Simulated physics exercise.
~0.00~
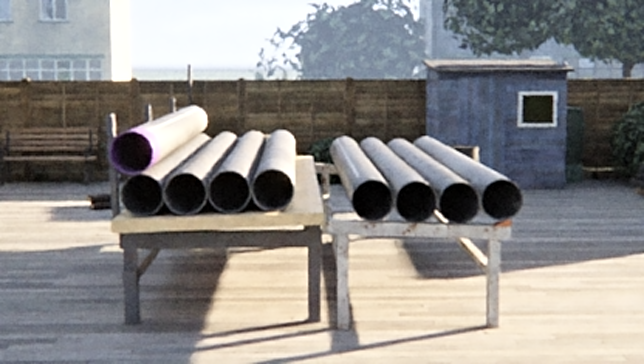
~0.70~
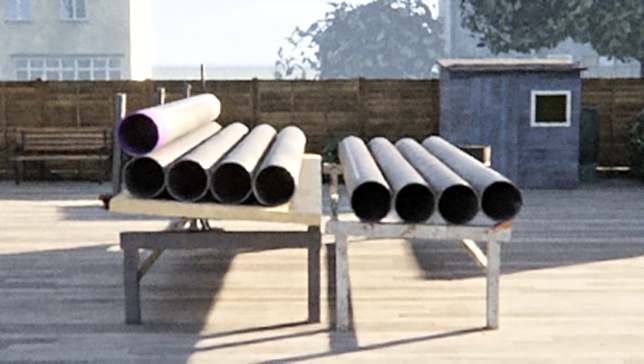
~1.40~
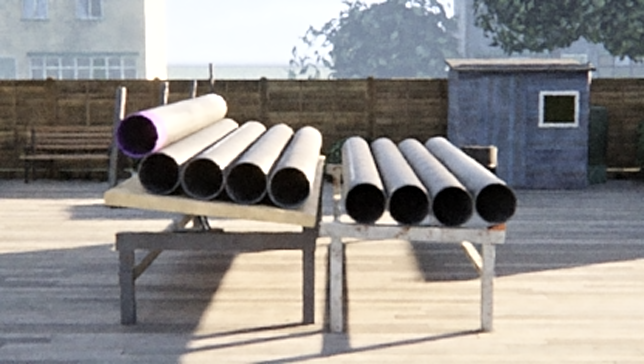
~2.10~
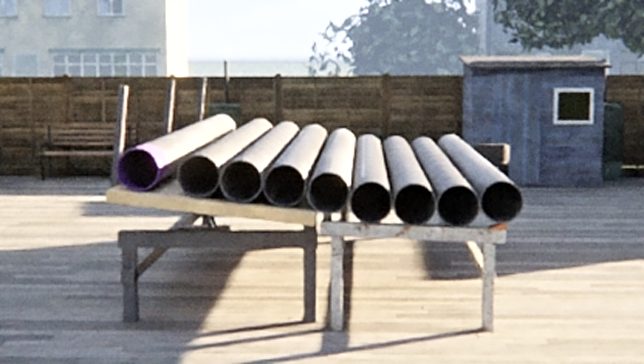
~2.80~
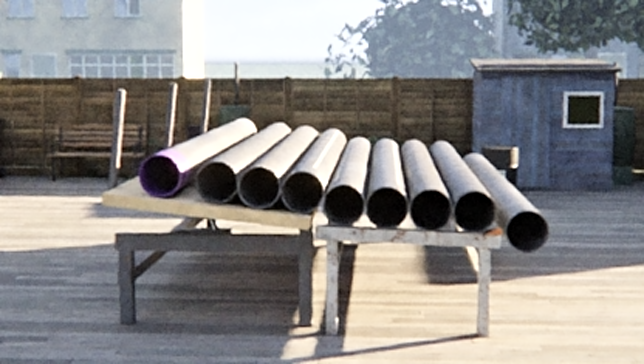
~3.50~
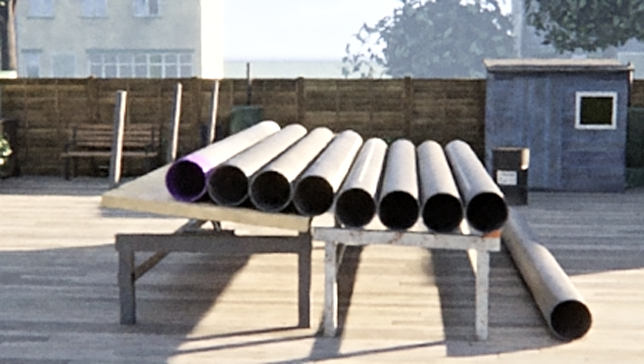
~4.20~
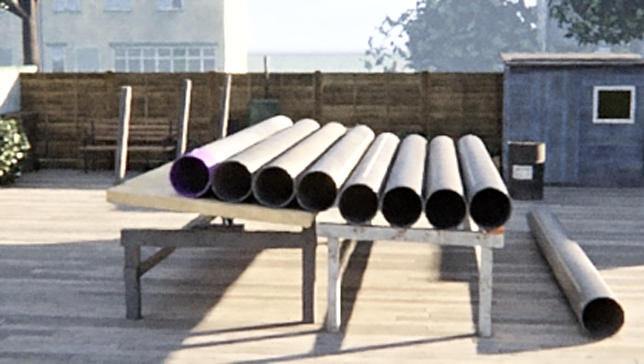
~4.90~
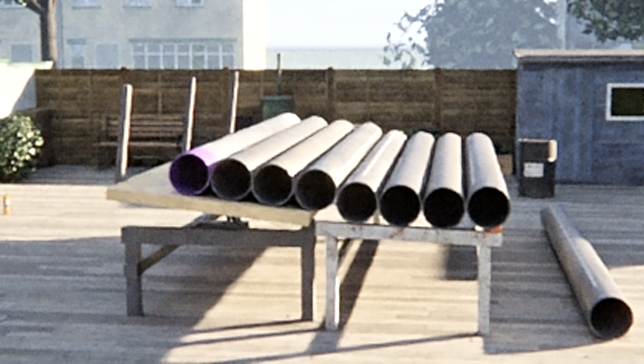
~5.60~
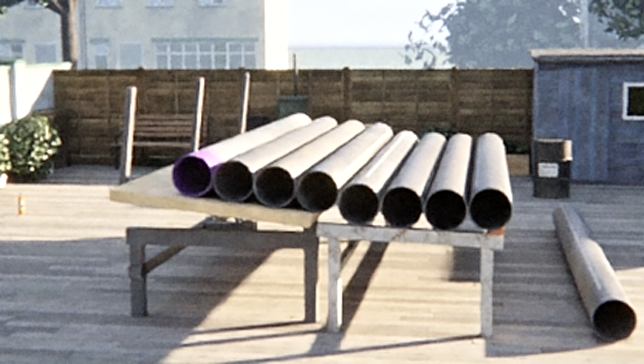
Purple-ended pipe dropping into line as a tilting table rolls pipes right, one falling to the ground, the rest settling on top.
